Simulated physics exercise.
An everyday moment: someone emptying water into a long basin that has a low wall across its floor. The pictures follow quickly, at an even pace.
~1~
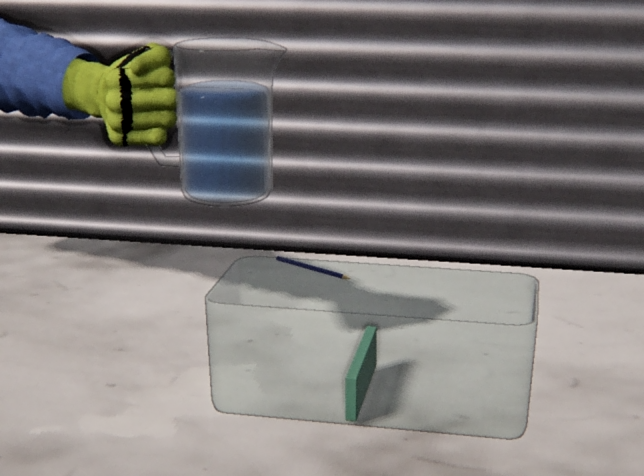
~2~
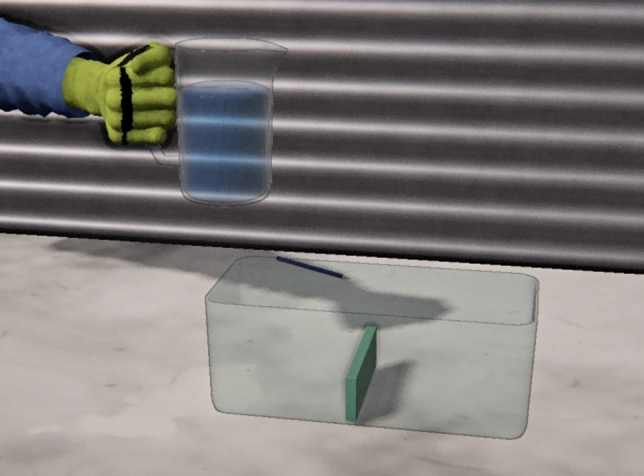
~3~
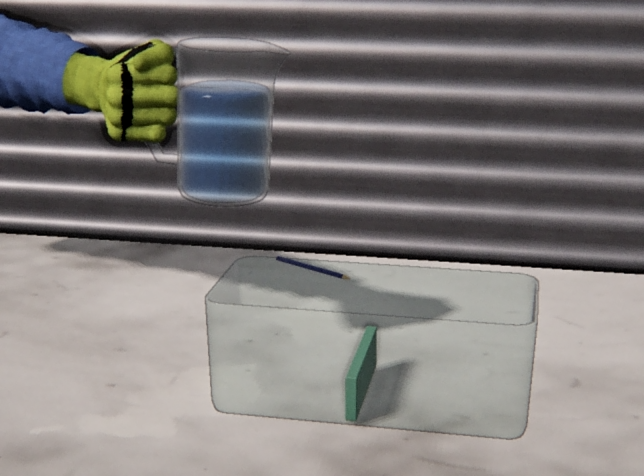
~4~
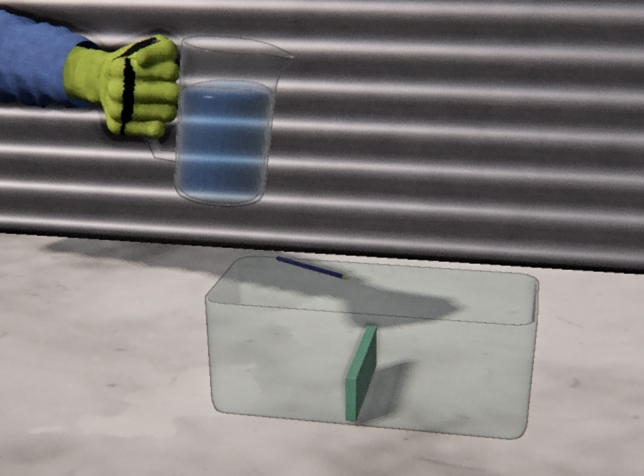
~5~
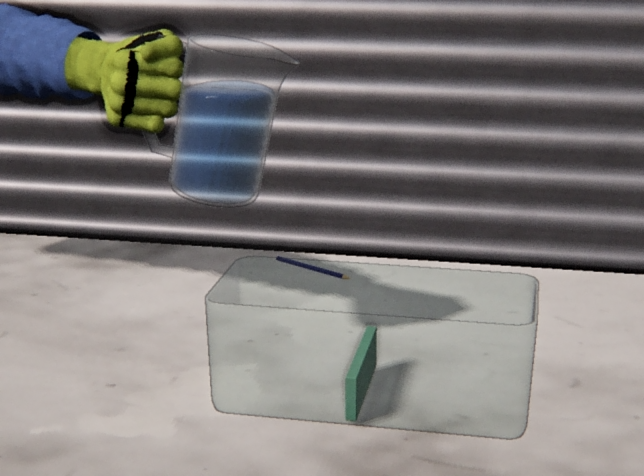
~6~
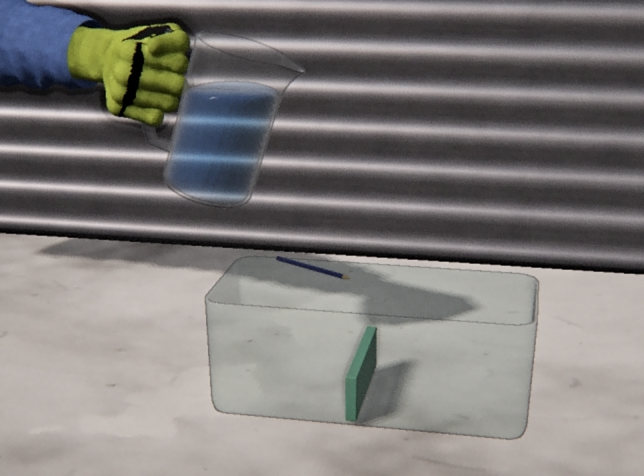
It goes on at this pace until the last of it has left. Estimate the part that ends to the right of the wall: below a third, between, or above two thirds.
The share right of the wall is over two thirds.
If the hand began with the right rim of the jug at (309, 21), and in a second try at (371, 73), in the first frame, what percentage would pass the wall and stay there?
About 95 and 95 per cent.
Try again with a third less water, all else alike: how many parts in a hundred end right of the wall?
It comes to 90 per cent or so.
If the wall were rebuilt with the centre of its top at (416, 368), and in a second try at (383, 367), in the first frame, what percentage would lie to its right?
First some 10, then 65 per cent.
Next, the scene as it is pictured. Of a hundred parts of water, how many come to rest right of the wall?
About 90 per cent.
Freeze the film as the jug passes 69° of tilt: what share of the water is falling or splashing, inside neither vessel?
Close to 5 per cent.
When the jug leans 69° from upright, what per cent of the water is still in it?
Some 95 per cent.
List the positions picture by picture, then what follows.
In the first picture, it leans 0°; its right rim is at (286, 48); the water meets the walls at (183, 85) and (269, 89); the long basin's rim runs from (222, 279) to (537, 301); the wall's top is at (362, 352).
In the second picture, it leans 1°; its right rim is at (287, 49); the water meets the walls at (184, 86) and (269, 89).
In the third picture, it leans 3°; its right rim is at (290, 52); the water meets the walls at (185, 86) and (271, 89).
In the fourth picture, it leans 6°; its right rim is at (294, 56); the water meets the walls at (186, 86) and (273, 91).
In the fifth picture, it leans 11°; its right rim is at (299, 62); the water meets the walls at (188, 87) and (275, 90).
In the sixth picture, it leans 16°; its right rim is at (305, 70); the water meets the walls at (188, 97) and (278, 92).
A moment on, the jug is tipped part way and 94 per cent is still to pour, 0 is left of the wall and 0 right of it.
Next, the jug is tipped on its side and 54 per cent is still to pour, 0 is left of the wall and 23 right of it.
Then the jug is tipped on its side and 15 per cent is still to pour, 2 is left of the wall and 72 right of it.
Later the jug is tipped on its side and 3 per cent is still to pour, 4 is left of the wall and 90 right of it.
In the end 7 per cent lies left of the wall, 91 right of it and 1 outside.
